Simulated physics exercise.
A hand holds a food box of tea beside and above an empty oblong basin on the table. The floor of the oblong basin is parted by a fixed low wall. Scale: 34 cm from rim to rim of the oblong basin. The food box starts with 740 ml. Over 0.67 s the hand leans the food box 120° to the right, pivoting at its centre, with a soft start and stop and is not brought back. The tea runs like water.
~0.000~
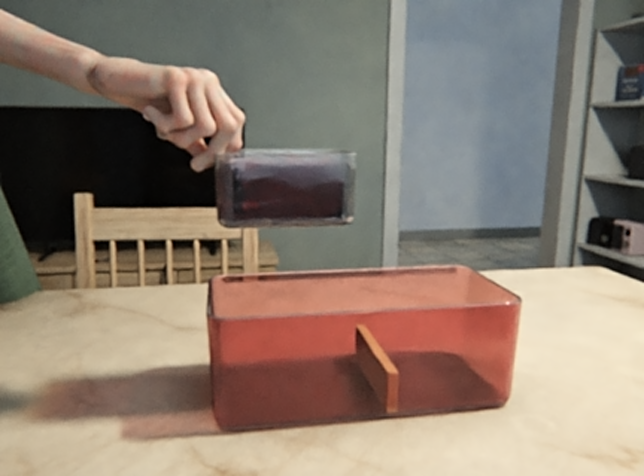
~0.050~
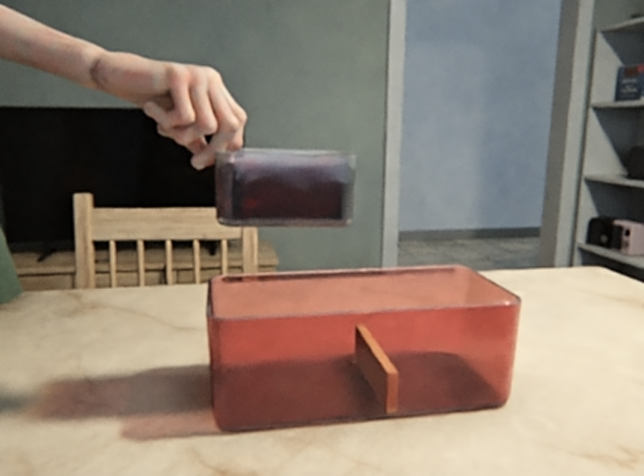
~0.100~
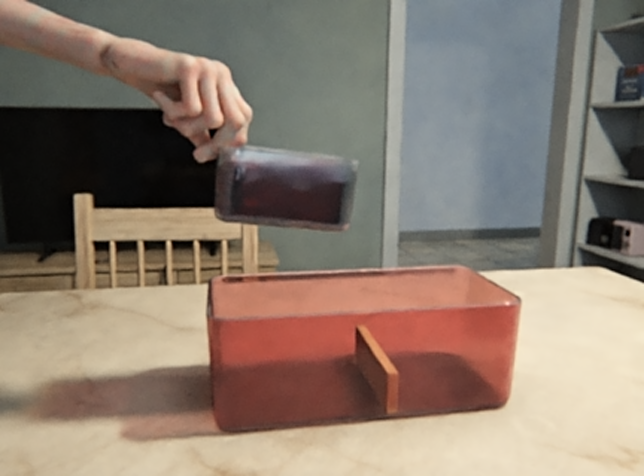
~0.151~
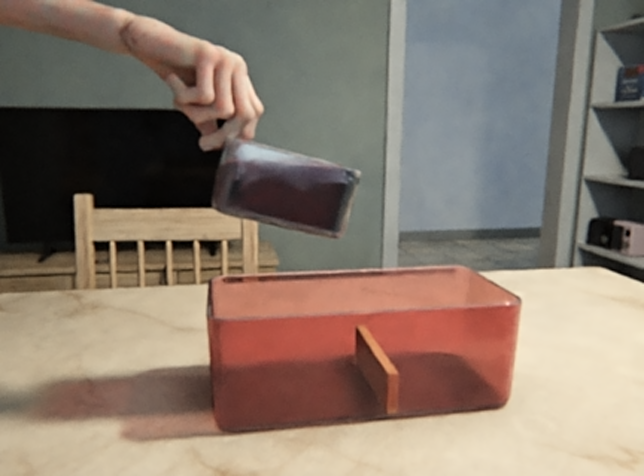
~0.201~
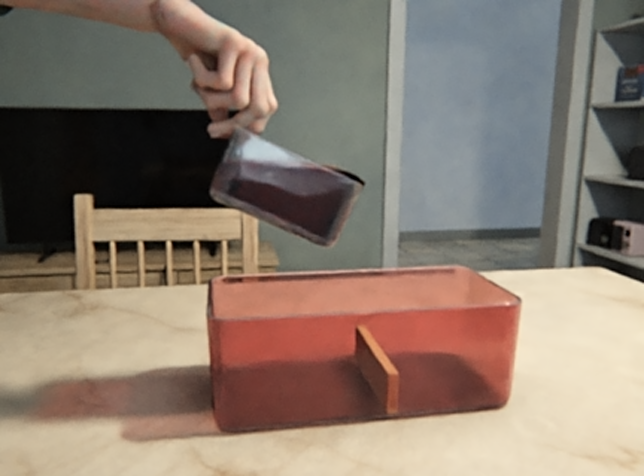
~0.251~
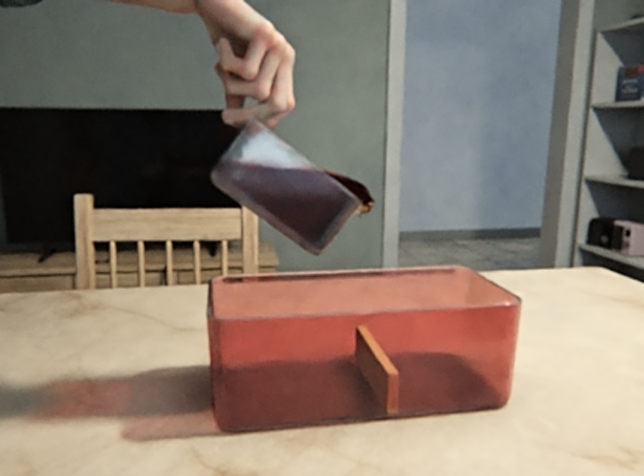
To begin with, a hand holds a small clear box of dark liquid level above a reddish see-through oblong basin with an orange divider, on a pale table. The hand then leans the box steadily further to the right, and the liquid shifts until a little passes over its right edge.
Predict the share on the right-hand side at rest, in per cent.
The far part has some 62 per cent.
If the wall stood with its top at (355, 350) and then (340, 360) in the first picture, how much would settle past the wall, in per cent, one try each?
First 75, then 80 per cent.
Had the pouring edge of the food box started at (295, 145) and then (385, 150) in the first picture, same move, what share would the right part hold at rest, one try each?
First 10, then 80 per cent.
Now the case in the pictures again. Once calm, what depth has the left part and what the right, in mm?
Left about 10 mm, right about 22 mm.
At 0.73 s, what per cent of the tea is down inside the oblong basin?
Some 96 per cent.
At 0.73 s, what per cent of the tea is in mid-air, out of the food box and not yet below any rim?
About 4 per cent.
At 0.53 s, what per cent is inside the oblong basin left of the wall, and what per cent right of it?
Near 10 on the left, 52 on the right.
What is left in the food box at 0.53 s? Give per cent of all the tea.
Near 12 in a hundred.
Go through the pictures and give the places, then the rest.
In the first picture, tilt 0°; pouring edge (348, 154); surface from (218, 163) to (345, 162); the oblong basin's rim runs from (209, 297) to (493, 283); the wall's top is at (375, 347).
In the second picture, tilt 2°; pouring edge (349, 156); surface from (218, 162) to (345, 163).
In the third picture, tilt 6°; pouring edge (351, 162); surface from (220, 162) to (348, 165).
In the fourth picture, tilt 15°; pouring edge (353, 172); surface from (221, 161) to (351, 168).
In the fifth picture, tilt 25°; pouring edge (354, 185); surface from (220, 163) to (352, 177); 3 per cent is over the edge.
In the sixth picture, tilt 37°; pouring edge (352, 199); surface from (217, 163) to (347, 187); 9 per cent is over the edge.
After 0.53 s the tilt is 107° and 12 per cent is still to pour, 10 is left of the wall and 53 right of it.
After 0.73 s the tilt is 120° and 1 per cent is still to pour, 33 is left of the wall and 63 right of it.
After 0.94 s the tilt is 120° and 0 per cent is still to pour, 35 is left of the wall and 63 right of it.
After 1.17 s the tilt is 120° and 0 per cent is still to pour, 36 is left of the wall and 62 right of it.
In the end 36 per cent lies left of the wall, 62 right of it and 2 outside.
